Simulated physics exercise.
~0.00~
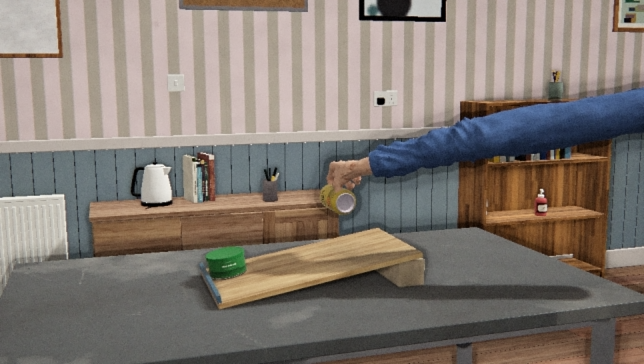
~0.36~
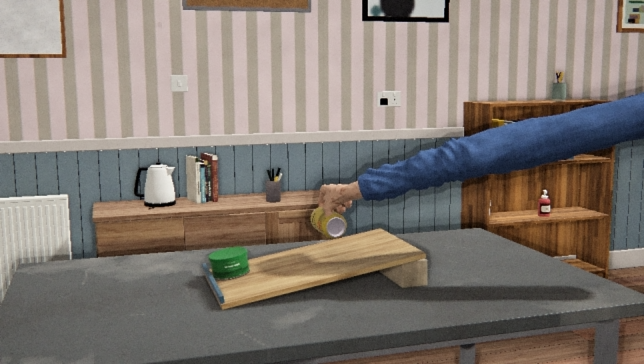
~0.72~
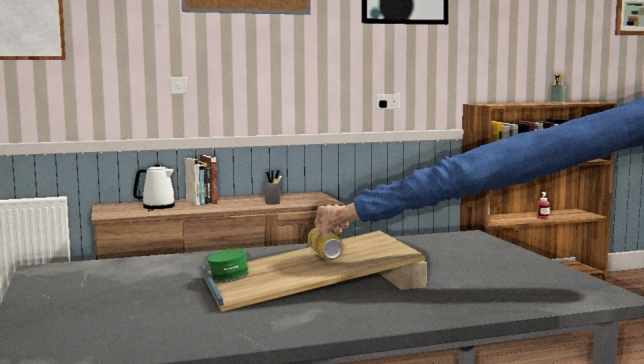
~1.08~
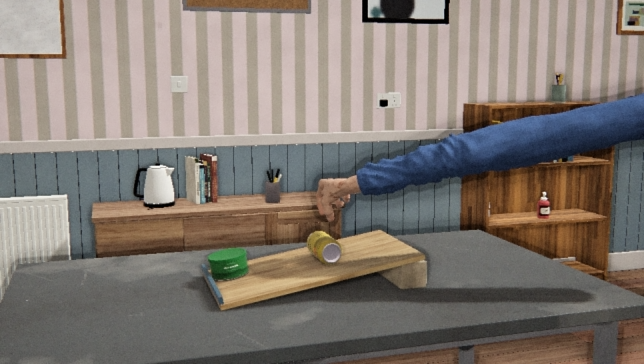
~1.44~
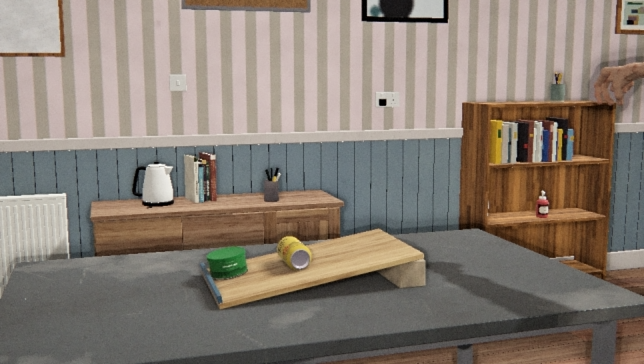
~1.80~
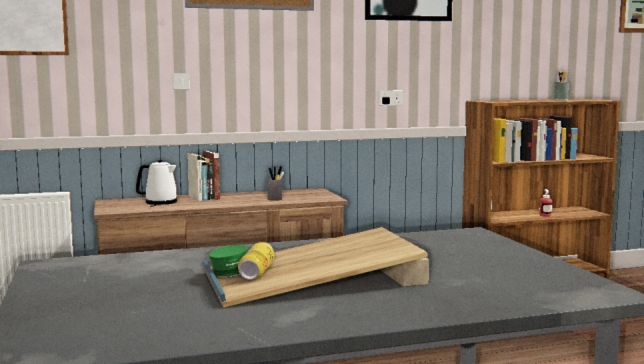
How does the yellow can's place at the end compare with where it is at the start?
At the start the yellow can is held in a hand above the sloping board. At the end it lies on its side near the board's lower left end, by the green tub.
